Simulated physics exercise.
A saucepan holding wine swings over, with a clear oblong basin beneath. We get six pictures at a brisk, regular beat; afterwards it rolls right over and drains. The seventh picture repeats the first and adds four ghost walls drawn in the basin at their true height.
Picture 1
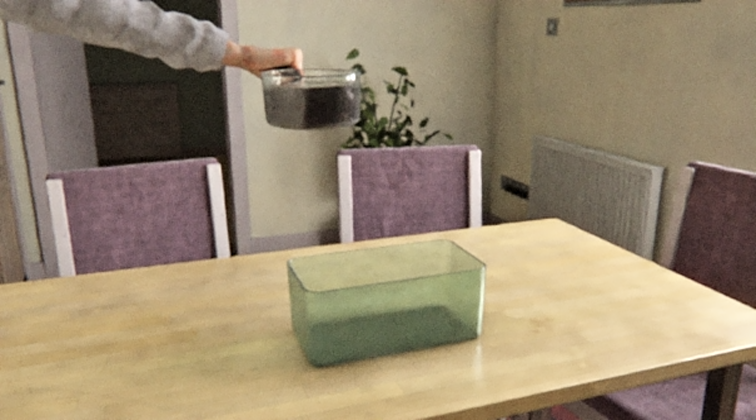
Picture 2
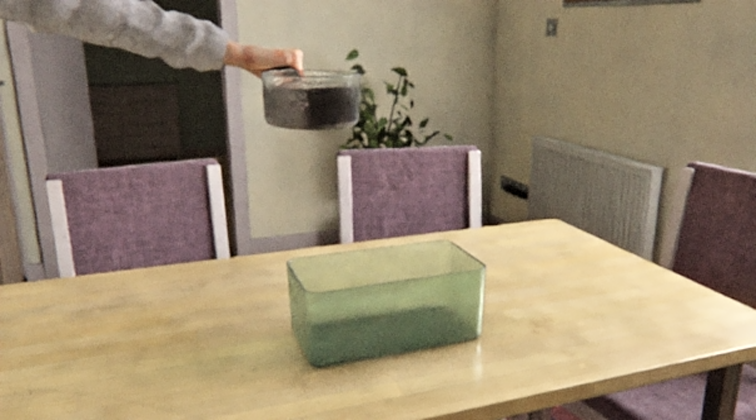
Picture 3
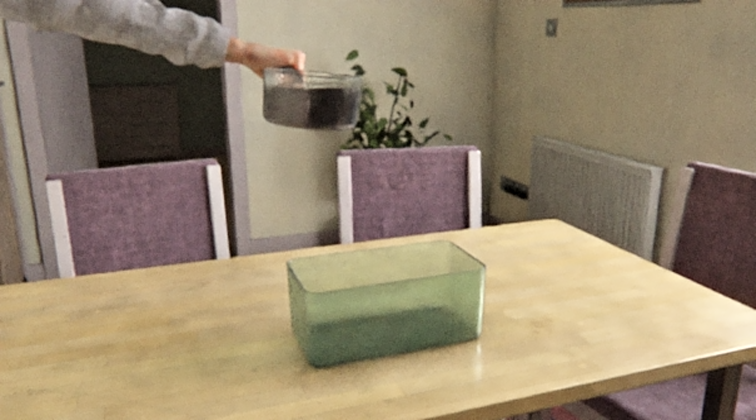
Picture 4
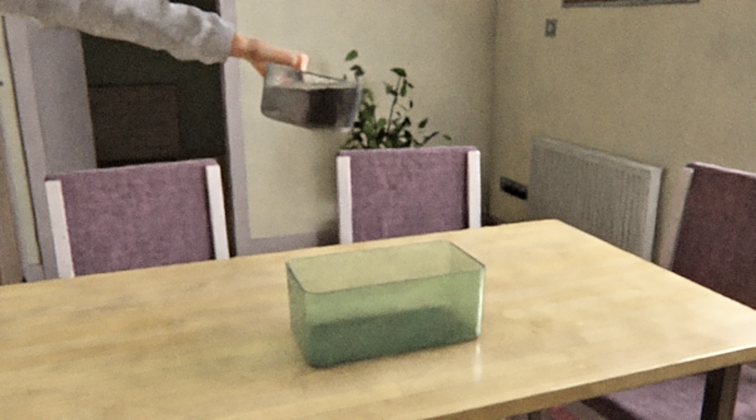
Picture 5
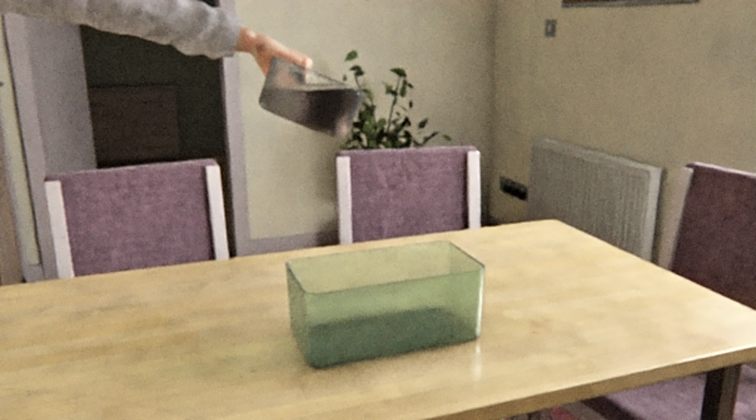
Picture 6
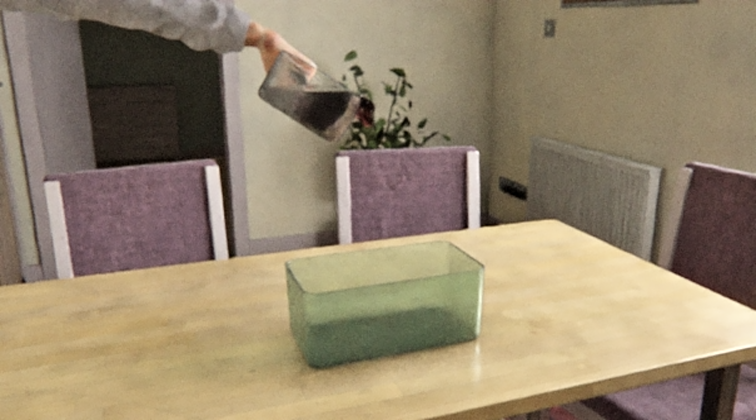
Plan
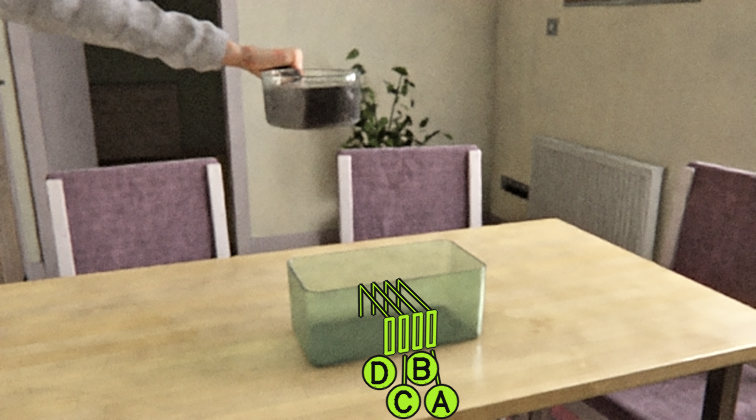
A hand at the end of a grey sleeve, reaching in from the upper left, holds a clear container of dark liquid level, then tilts it steadily down to the right until dark red liquid shows at its lip. Below, a greenish see-through oblong basin sits on a pale wooden table with purple chairs around it. The fixed, slightly raised view takes in a room with cream walls, a leafy plant and a white radiator.
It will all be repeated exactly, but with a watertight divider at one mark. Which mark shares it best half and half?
The answer is slot A.
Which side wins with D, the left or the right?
The right one.
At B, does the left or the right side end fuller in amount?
More ends on the right.
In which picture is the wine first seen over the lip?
Picture 5.
On the marked copy, A at (432, 351); B at (418, 353); C at (404, 356); D at (390, 358).
Choosing A, about 51 % ends left of the wall and 47 % right of it; 3 % is lost outside.
Choosing B, about 30 % ends left of the wall and 67 % right of it; 3 % is lost outside.
Choosing C, about 18 % ends left of the wall and 79 % right of it.
Choosing D, about 4 % ends left of the wall and 93 % right of it.
